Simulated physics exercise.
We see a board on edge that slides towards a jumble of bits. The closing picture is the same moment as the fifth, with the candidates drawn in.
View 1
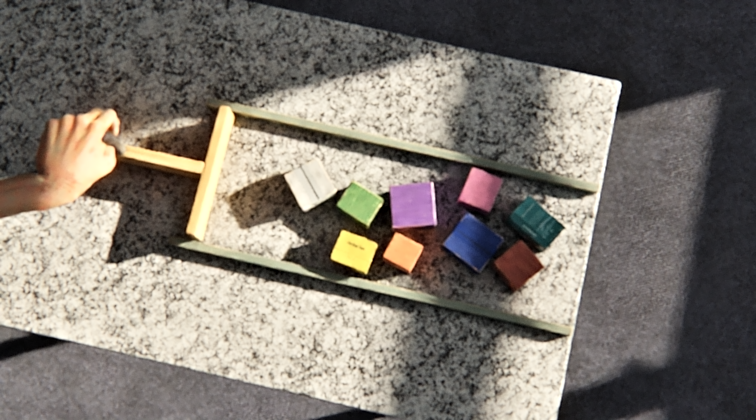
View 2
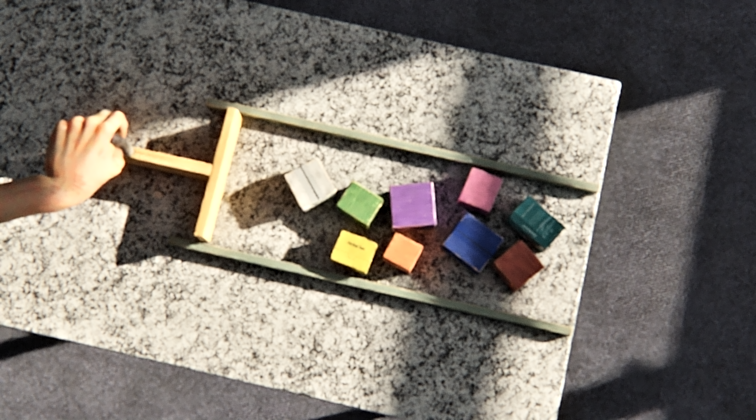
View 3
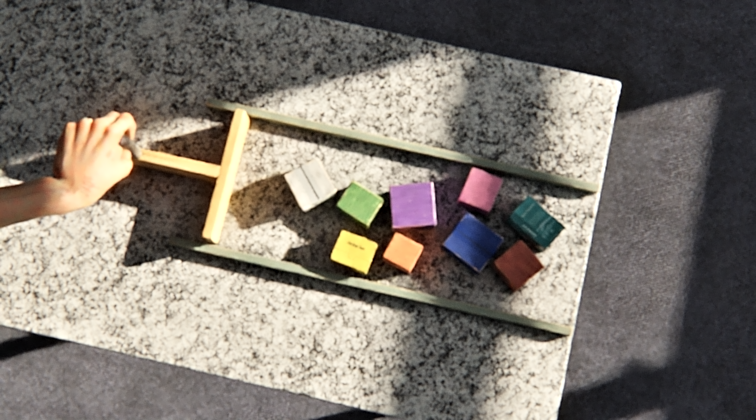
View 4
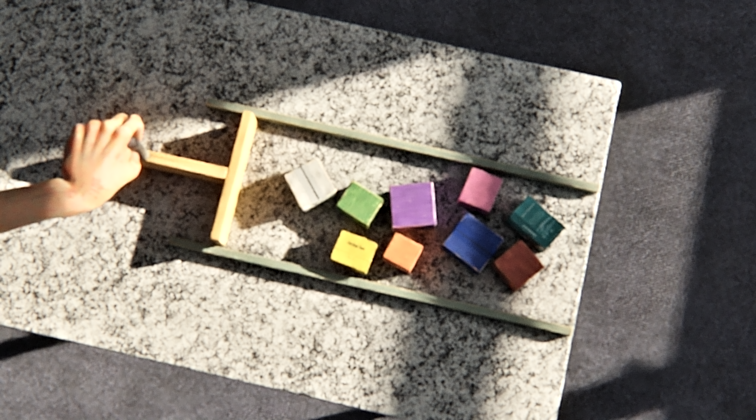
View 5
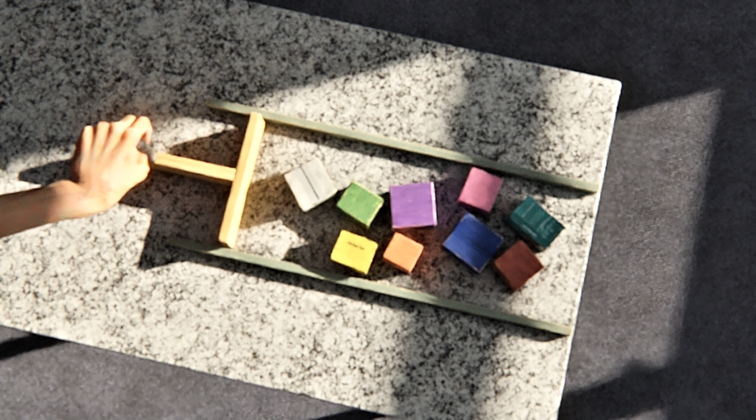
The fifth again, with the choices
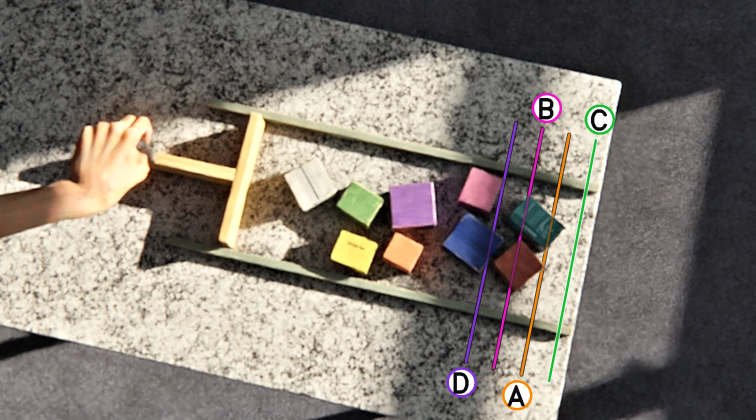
A wooden board on a handle, pushed by a hand, slid slowly to the right between two rails on a speckled surface, drawing closer to a jumble of colored blocks that stayed still.
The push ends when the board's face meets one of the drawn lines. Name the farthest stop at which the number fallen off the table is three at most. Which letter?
The farthest such stop is D.
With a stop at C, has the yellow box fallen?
Yes.
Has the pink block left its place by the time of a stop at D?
Yes.
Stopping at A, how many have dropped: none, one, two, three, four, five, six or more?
In all, six or more.
On the marked copy, A at (546, 252); B at (519, 246); C at (573, 258); D at (492, 240).
Taking D. A third of the way, board (329, 197); orange block (405, 257); purple block (419, 209).
Two thirds of the way, board (420, 217); turquoise box (559, 241); red block (545, 294).
When it is over, board (491, 233); turquoise box over the edge; red block over the edge; three fallen.
As for the rest, A drops seven; B drops five; C drops nine.
